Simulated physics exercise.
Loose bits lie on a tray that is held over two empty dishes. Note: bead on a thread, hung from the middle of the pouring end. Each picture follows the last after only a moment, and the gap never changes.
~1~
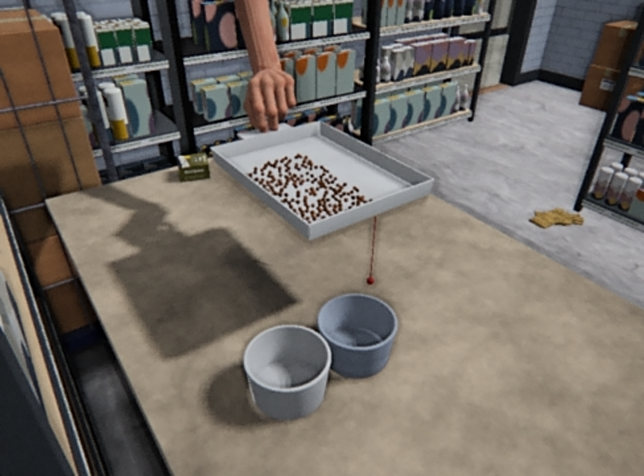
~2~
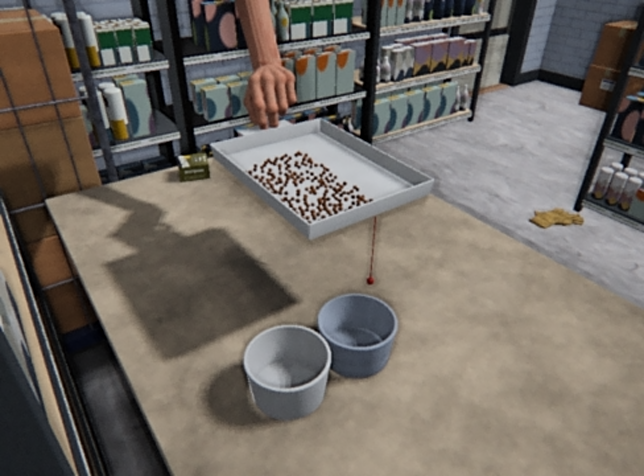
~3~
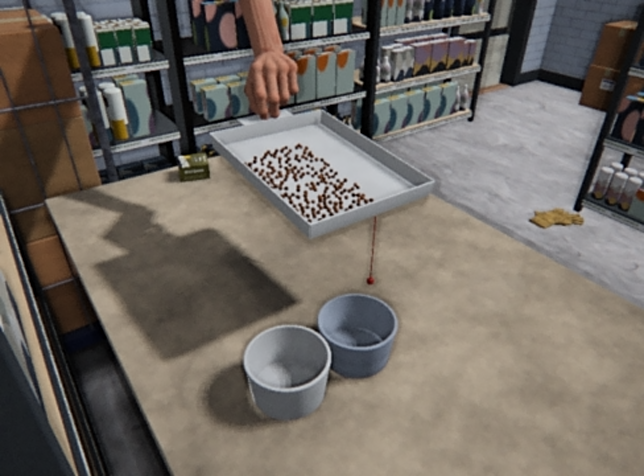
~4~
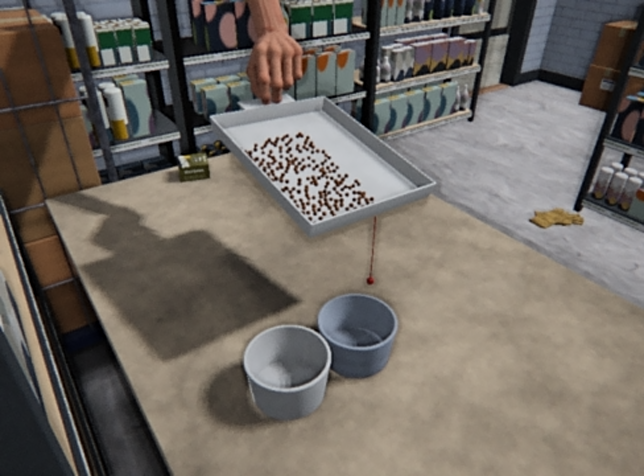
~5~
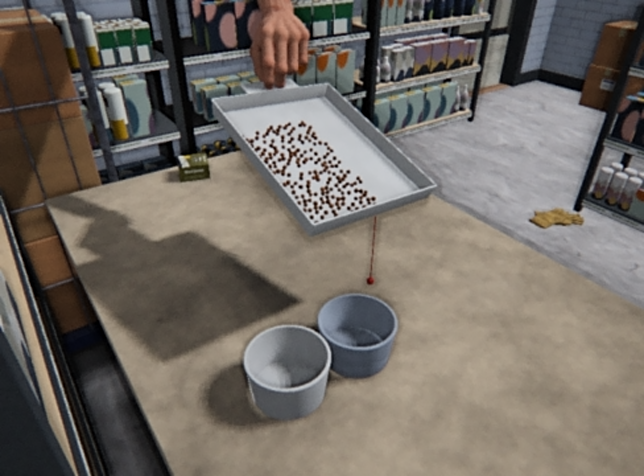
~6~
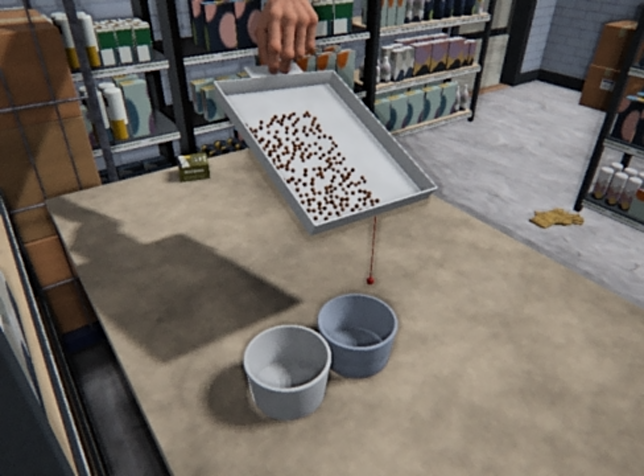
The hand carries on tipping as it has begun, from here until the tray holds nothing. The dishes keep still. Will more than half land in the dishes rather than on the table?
Mostly spilled.
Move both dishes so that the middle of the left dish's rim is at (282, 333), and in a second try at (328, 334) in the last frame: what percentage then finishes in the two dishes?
Around 0 and then 50 per cent.
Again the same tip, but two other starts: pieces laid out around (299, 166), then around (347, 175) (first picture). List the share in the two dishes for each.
Estimate: 20 % first, 10 % second.
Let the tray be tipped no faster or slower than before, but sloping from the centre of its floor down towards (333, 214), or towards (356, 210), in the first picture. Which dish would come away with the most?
The first place favours the right of the two, the second the right of the two.
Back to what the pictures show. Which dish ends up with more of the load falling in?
Looking at the end state, it is the right-side one.
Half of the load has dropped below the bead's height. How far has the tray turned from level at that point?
My estimate is some 120 degrees.
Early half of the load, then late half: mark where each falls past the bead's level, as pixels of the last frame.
The opening half passes (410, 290), the closing half (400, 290).
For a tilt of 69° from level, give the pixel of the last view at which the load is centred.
(372, 207).
Soon, tray tipped steeply; nearly all on the tray; a stray few in the air.
A while on, tray tipped past a quarter turn; most on the tray; a stray few in the right dish; a small part outside both; a small part in the air.
Towards the end, tray tipped past a quarter turn; about a quarter in the right dish; most outside both.
Finally, tray tipped past a quarter turn; none in the left dish; about a quarter in the right dish; most outside both.
